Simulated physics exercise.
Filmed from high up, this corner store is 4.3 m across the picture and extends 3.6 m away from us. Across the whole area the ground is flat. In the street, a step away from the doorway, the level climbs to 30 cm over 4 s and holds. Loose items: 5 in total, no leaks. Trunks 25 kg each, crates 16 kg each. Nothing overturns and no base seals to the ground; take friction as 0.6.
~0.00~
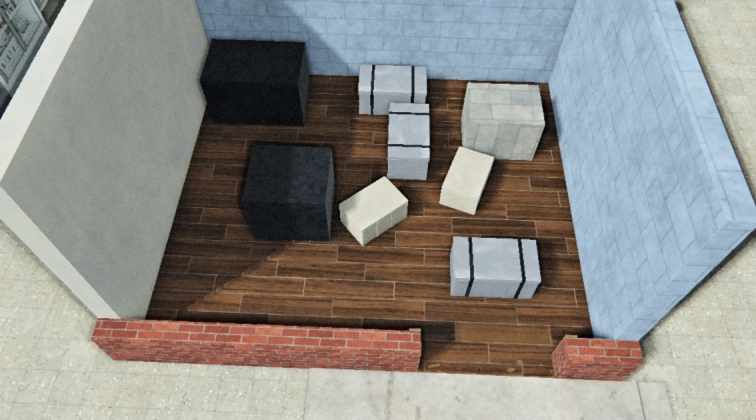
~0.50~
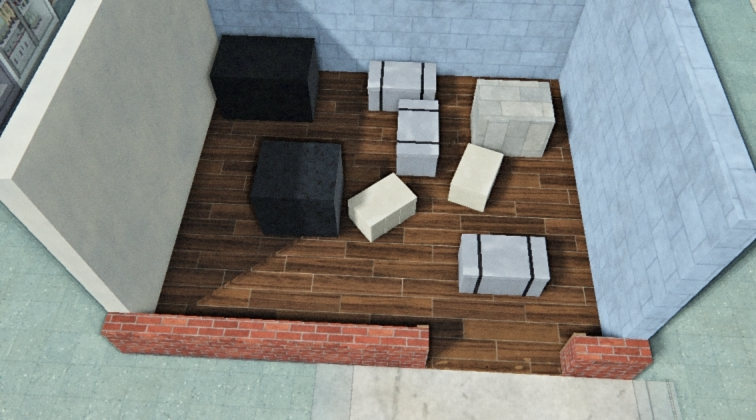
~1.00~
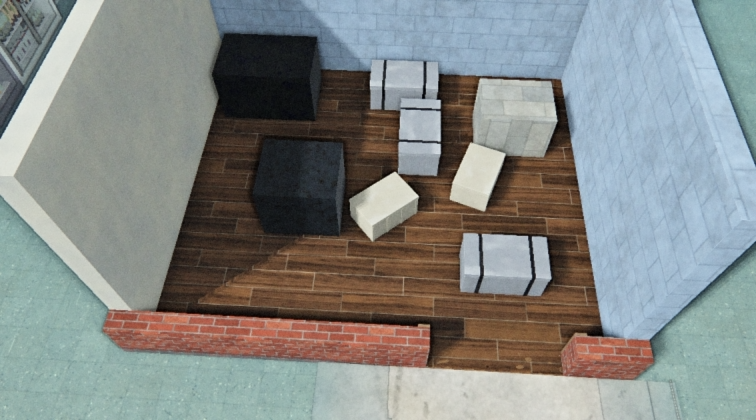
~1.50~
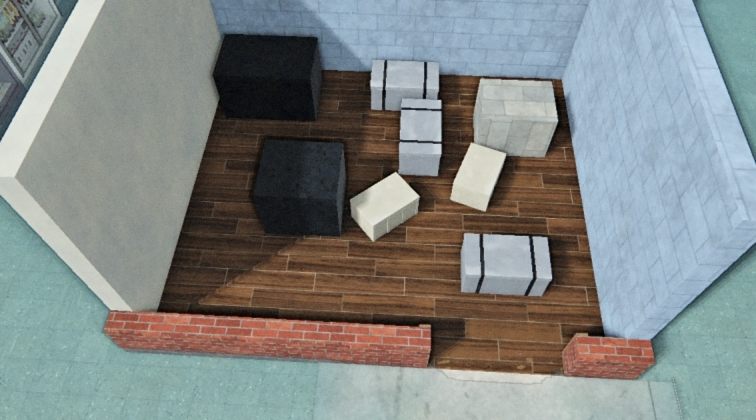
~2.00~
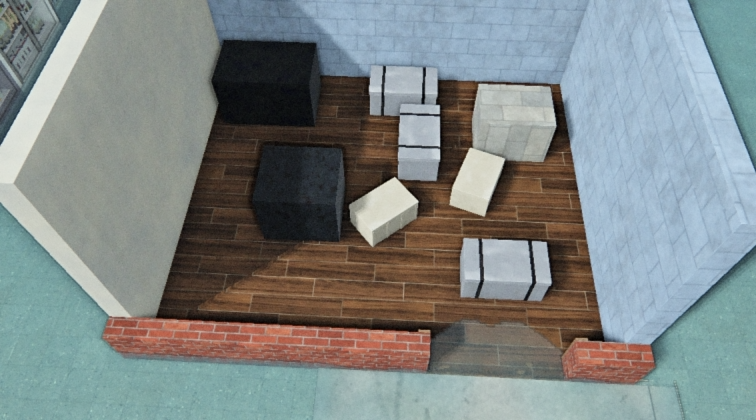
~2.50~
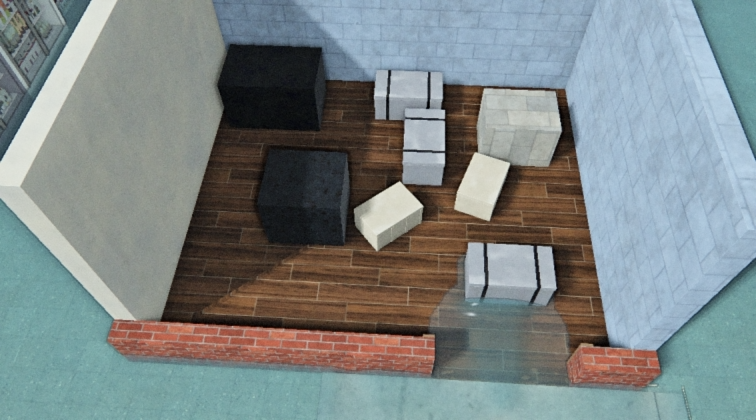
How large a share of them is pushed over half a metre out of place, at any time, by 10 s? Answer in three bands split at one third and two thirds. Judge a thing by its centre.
Two thirds or more.
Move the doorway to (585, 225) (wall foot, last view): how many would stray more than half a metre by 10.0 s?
Then it comes to 5.
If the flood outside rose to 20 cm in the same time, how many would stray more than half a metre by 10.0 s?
Then 5 of them.
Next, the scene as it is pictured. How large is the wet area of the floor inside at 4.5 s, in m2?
Near 7.0 m2 in all.
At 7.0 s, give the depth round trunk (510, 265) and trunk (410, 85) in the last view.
Around 17 cm and 17 cm.
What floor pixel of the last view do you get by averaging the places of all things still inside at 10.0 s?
Around (336, 144).
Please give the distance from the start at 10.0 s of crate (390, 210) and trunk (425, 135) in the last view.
200 cm, 150 cm.
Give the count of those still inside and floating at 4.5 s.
At that time, 0.
After 3.5 s 1 of 5 are over 50 cm from their spots; 0 afloat.
After 4.5 s 1 of 5 are over 50 cm from their spots; 0 afloat.
After 7.0 s 4 of 5 are over 50 cm from their spots; 4 afloat.
After 10.0 s 5 of 5 are over 50 cm from their spots, and 5 have been at some point; 5 afloat.
